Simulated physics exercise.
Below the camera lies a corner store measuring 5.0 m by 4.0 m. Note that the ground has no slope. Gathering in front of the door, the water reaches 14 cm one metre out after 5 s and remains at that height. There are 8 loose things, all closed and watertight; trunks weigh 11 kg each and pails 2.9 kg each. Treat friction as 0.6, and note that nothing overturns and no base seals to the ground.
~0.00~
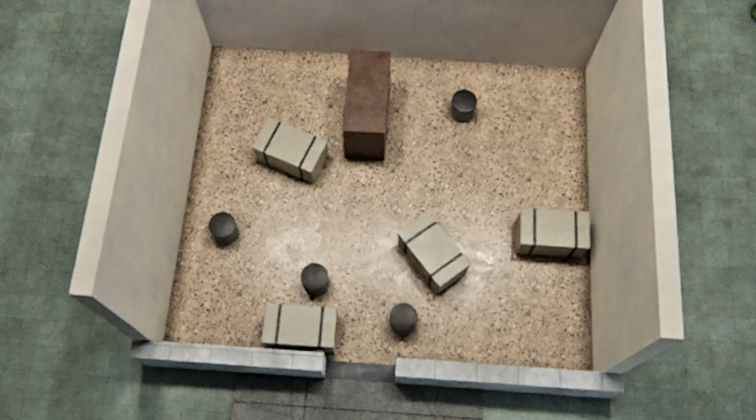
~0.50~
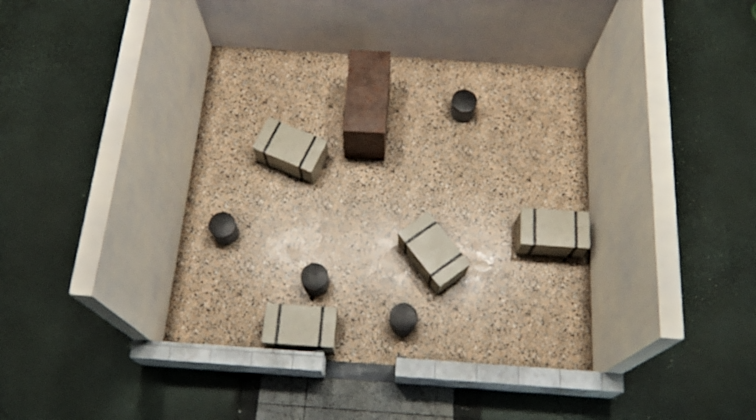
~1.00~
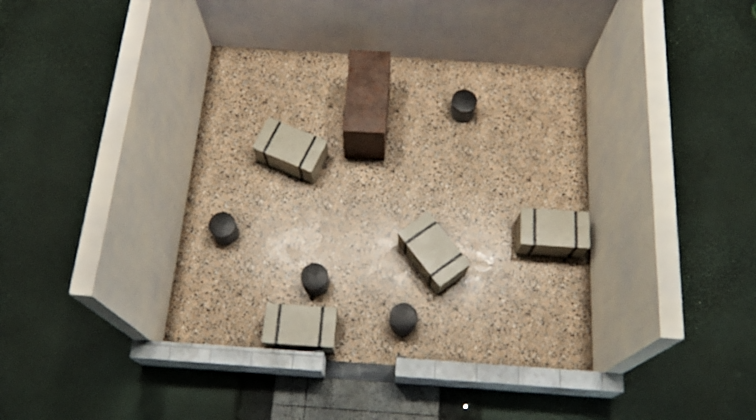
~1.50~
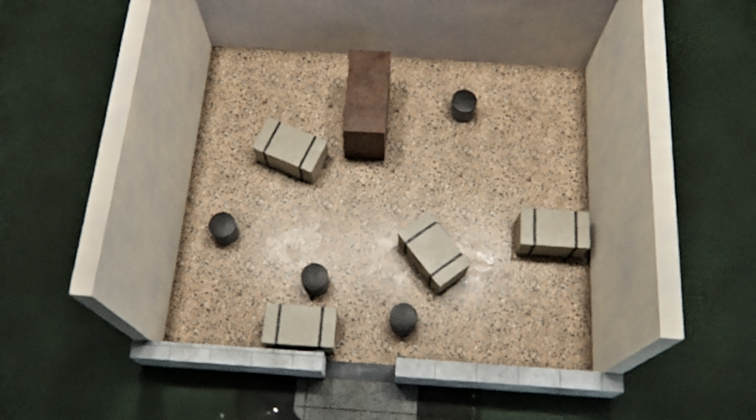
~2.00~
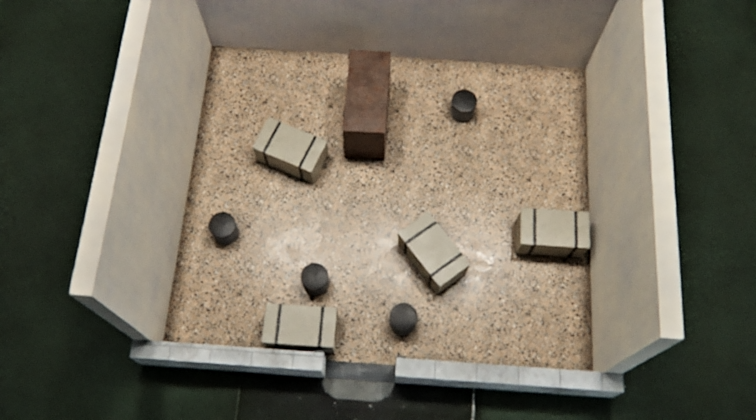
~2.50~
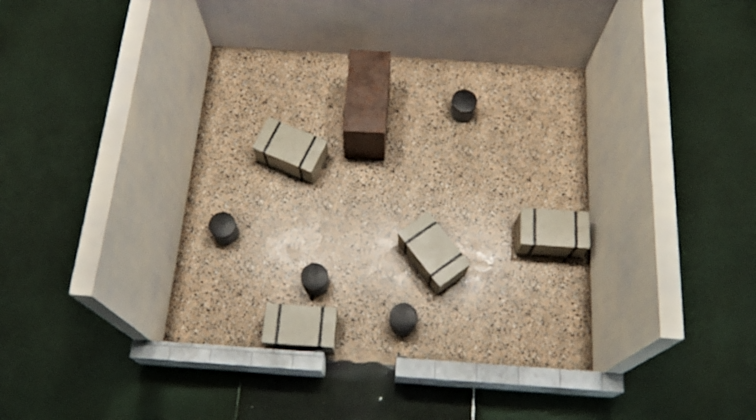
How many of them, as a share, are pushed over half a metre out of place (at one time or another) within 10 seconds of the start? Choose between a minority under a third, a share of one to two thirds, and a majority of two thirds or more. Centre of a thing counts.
A minority under a third.
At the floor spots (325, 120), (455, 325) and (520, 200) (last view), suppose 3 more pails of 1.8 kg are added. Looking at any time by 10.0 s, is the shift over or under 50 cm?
Result by item, in order: Inside the cutoff, inside the cutoff, inside the cutoff.
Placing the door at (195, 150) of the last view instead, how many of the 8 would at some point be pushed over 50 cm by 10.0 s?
You'd get 1 in that case.
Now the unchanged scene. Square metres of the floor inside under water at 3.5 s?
My estimate is roughly 0.5 m2.
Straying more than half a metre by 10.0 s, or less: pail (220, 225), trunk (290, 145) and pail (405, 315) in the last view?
Result, in turn: Stayed within / stayed within / exceeded.
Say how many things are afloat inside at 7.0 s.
Just then, the number is 0.
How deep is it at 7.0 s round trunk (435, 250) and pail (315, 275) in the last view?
Some 2 cm at the first, some 2 cm at the second.
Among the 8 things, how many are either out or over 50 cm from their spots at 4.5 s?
0.
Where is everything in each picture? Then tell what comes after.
The first picture shows a trunk at (555, 228) rests on the ground; a pail at (464, 100) rests on the ground; 0.0 m2 under water; 0 of 8 have shifted.
The second picture shows a trunk at (555, 228), on the bottom; a pail at (464, 100) rests on the ground; water covers 0.0 m2; 0 of 8 have shifted.
The third picture shows a trunk at (555, 228) rests on the ground; a pail at (464, 100) rests on the ground; water covers 0.0 m2; 0 of 8 have shifted.
The fourth picture shows a trunk at (555, 228), on the bottom; a pail at (464, 100), on the bottom; water covers 0.0 m2; 0 of 8 have shifted.
The fifth picture shows a trunk at (555, 228) rests on the ground; a pail at (464, 100), on the bottom; 0.0 m2 under water; 0 of 8 have shifted.
The sixth picture shows a trunk at (555, 228) rests on the ground; a pail at (464, 100), on the bottom; water covers 0.0 m2; 0 of 8 have shifted.
After 3.5 s 0 of 8 are over 50 cm from their spots; 0 afloat.
After 4.5 s 0 of 8 are over 50 cm from their spots; 0 afloat.
After 7.0 s 1 of 8 are over 50 cm from their spots; 0 afloat.
After 10.0 s 2 of 8 are over 50 cm from their spots, and 2 have been at some point; 0 afloat.
